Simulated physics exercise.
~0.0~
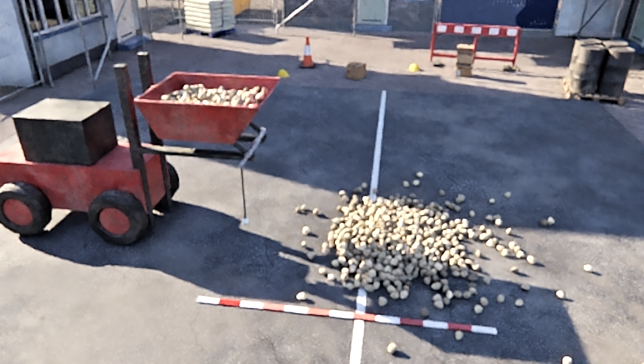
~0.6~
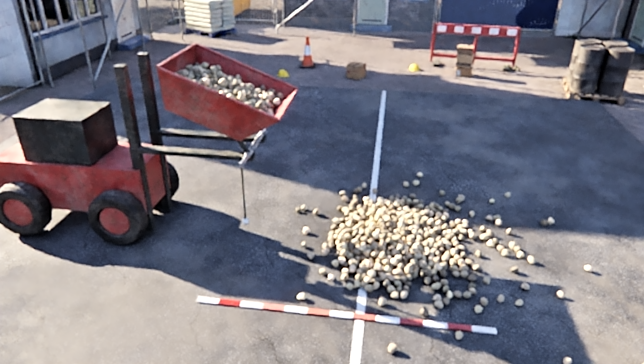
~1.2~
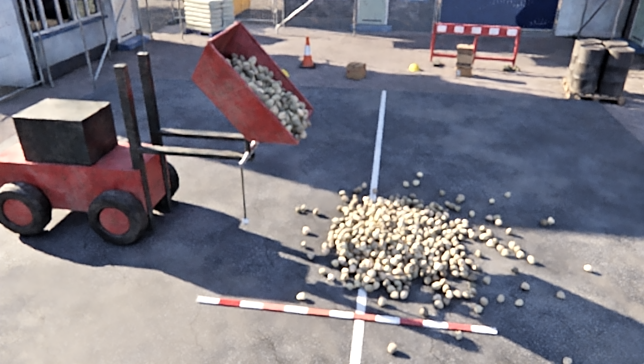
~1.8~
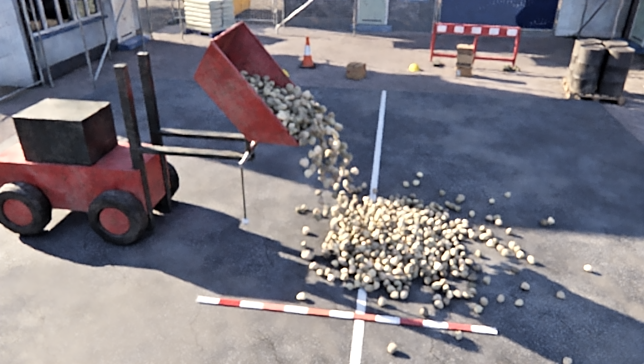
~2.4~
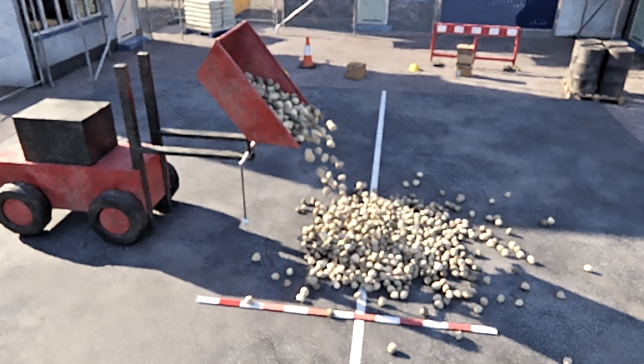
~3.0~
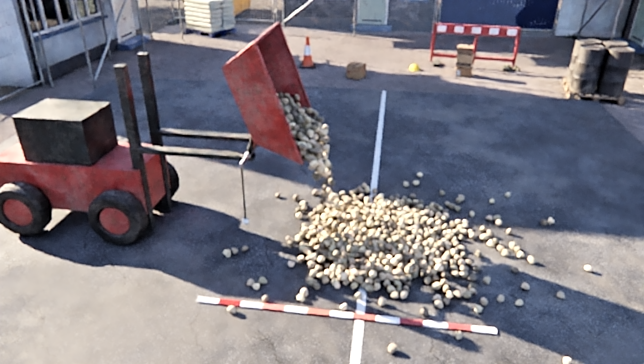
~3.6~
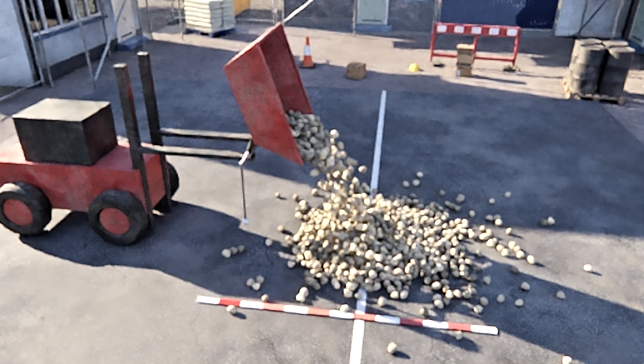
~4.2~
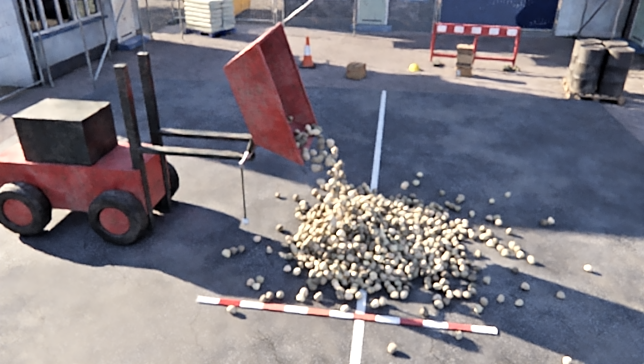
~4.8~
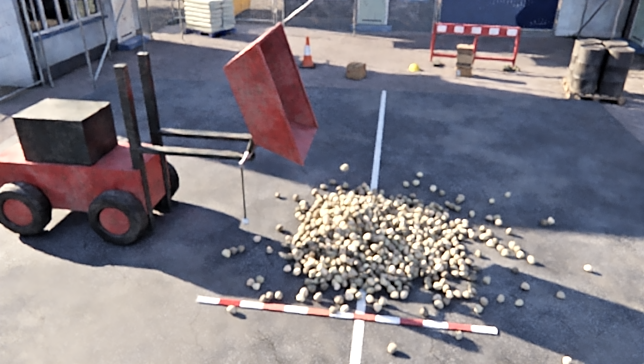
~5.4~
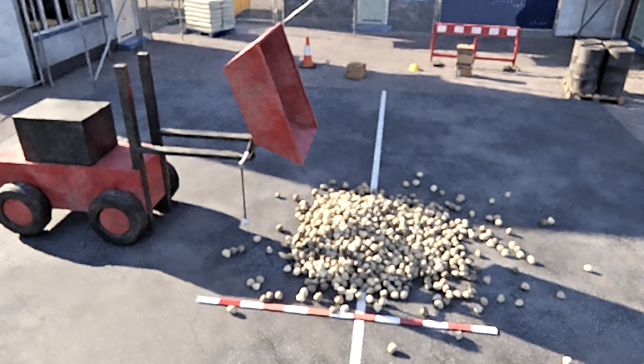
Red skip on a toy-like forklift tipping steeply in stages, pouring round stones onto a pile across a white line until empty.
